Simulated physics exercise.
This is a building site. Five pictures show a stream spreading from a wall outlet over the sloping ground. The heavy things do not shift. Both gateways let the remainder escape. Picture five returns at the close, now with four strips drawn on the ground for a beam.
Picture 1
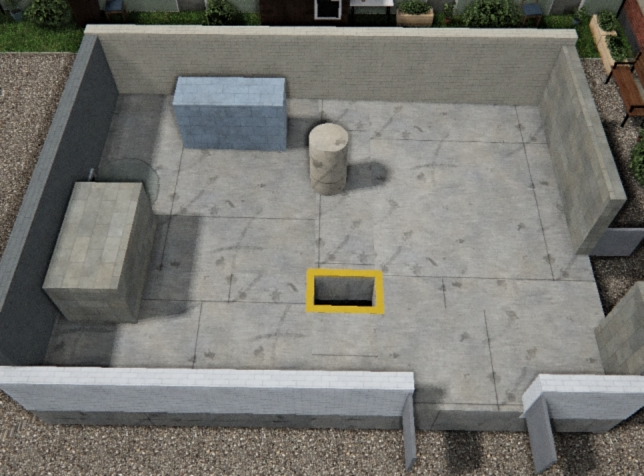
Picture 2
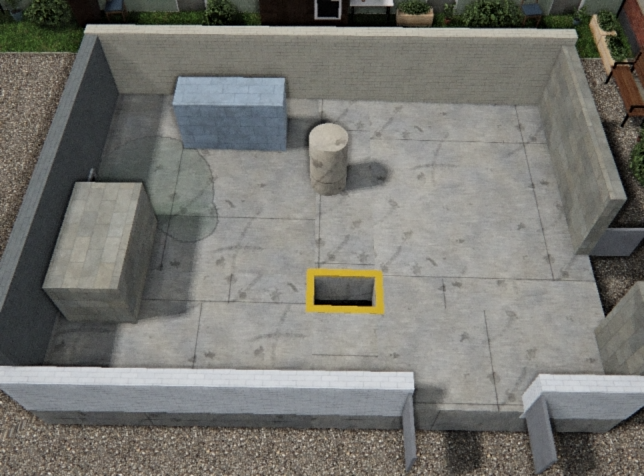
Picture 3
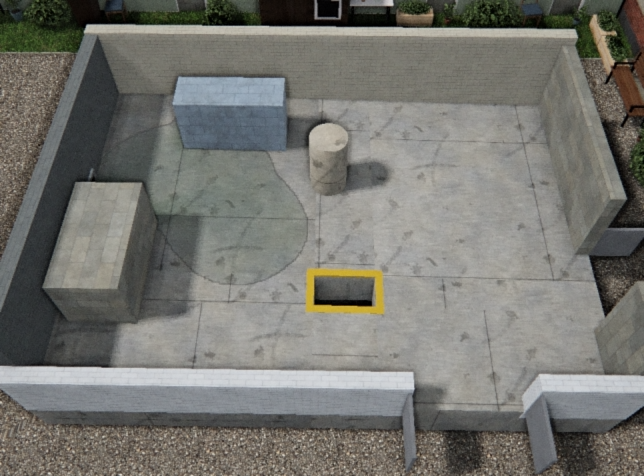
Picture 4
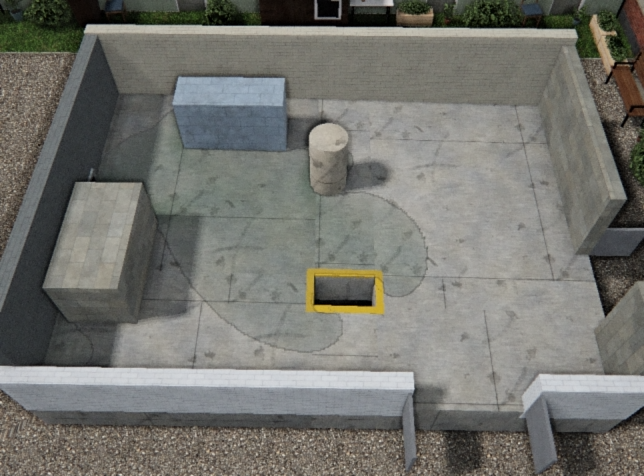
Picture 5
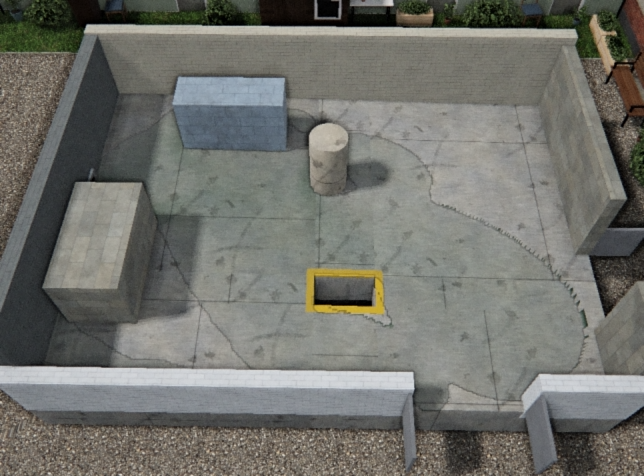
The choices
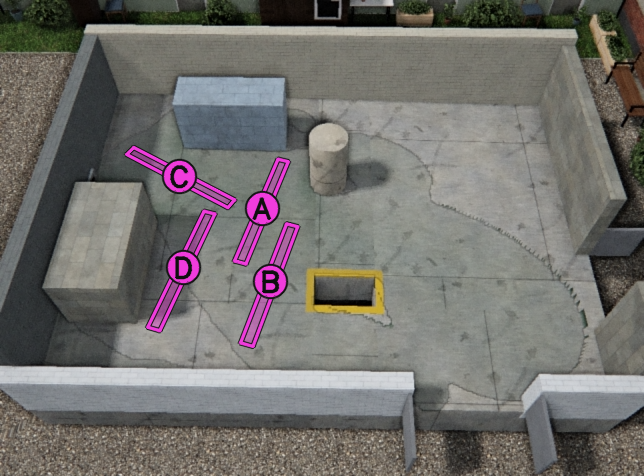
A thin, dark sheet of water spread from the left side of a walled concrete yard, passed the blue block and round pillar, reached the yellow-edged opening, and then covered much of the floor.
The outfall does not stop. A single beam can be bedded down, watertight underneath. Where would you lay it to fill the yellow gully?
The best spot is C.
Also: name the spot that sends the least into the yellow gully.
The answer is A.
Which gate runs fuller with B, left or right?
More leaves on the right.
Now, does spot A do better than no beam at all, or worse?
It is worse.
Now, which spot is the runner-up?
D.
On the marked copy, A from (240, 262) to (283, 160); B from (246, 344) to (292, 225); C from (130, 150) to (231, 203); D from (153, 328) to (209, 212).
Choosing A, about 3 % of the stream goes into the yellow gully, about 97 % out by the gates.
Choosing B, about 8 % of the stream goes into the yellow gully, about 92 % out by the gates.
Choosing C, about 39 % of the stream goes into the yellow gully, about 61 % out by the gates.
Choosing D, about 24 % of the stream goes into the yellow gully, about 76 % out by the gates.
